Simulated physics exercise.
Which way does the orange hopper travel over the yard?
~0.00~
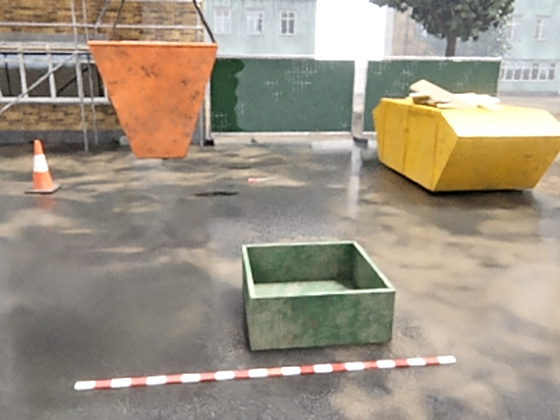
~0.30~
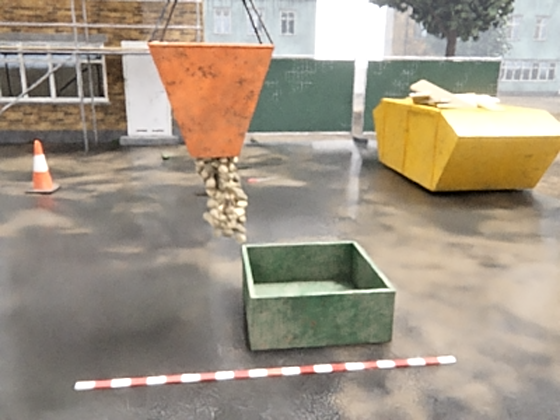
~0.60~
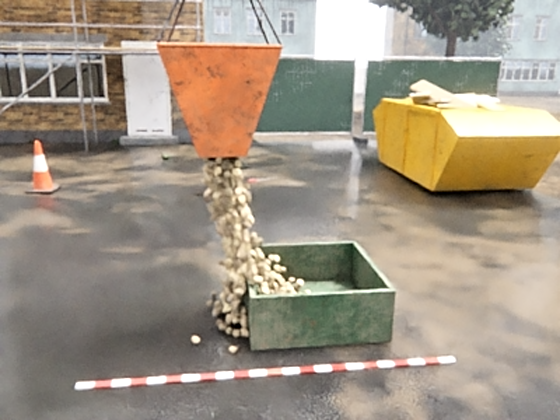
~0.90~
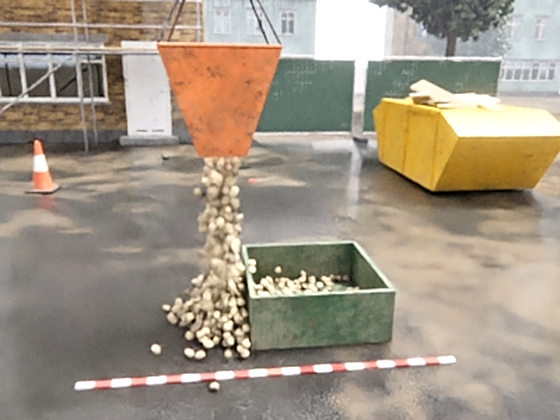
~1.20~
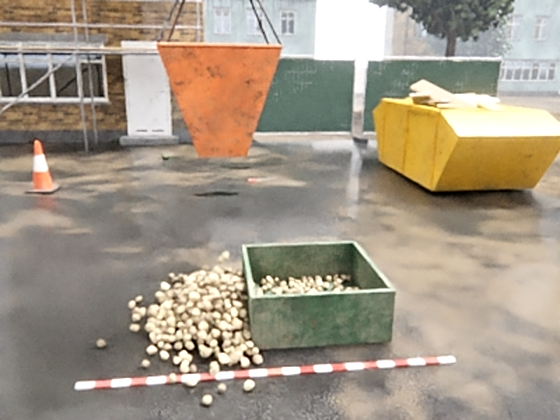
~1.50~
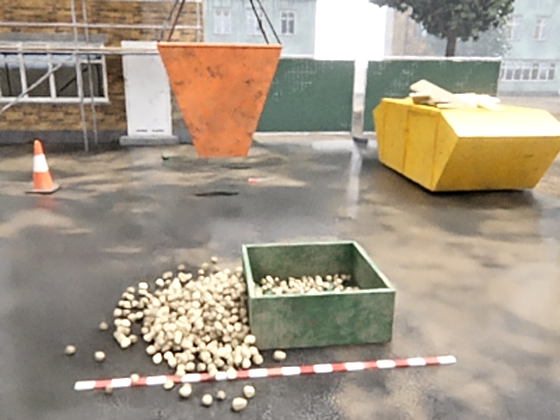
It travels to the right, then stays in place above the left side of the green bin while the stones pour out.
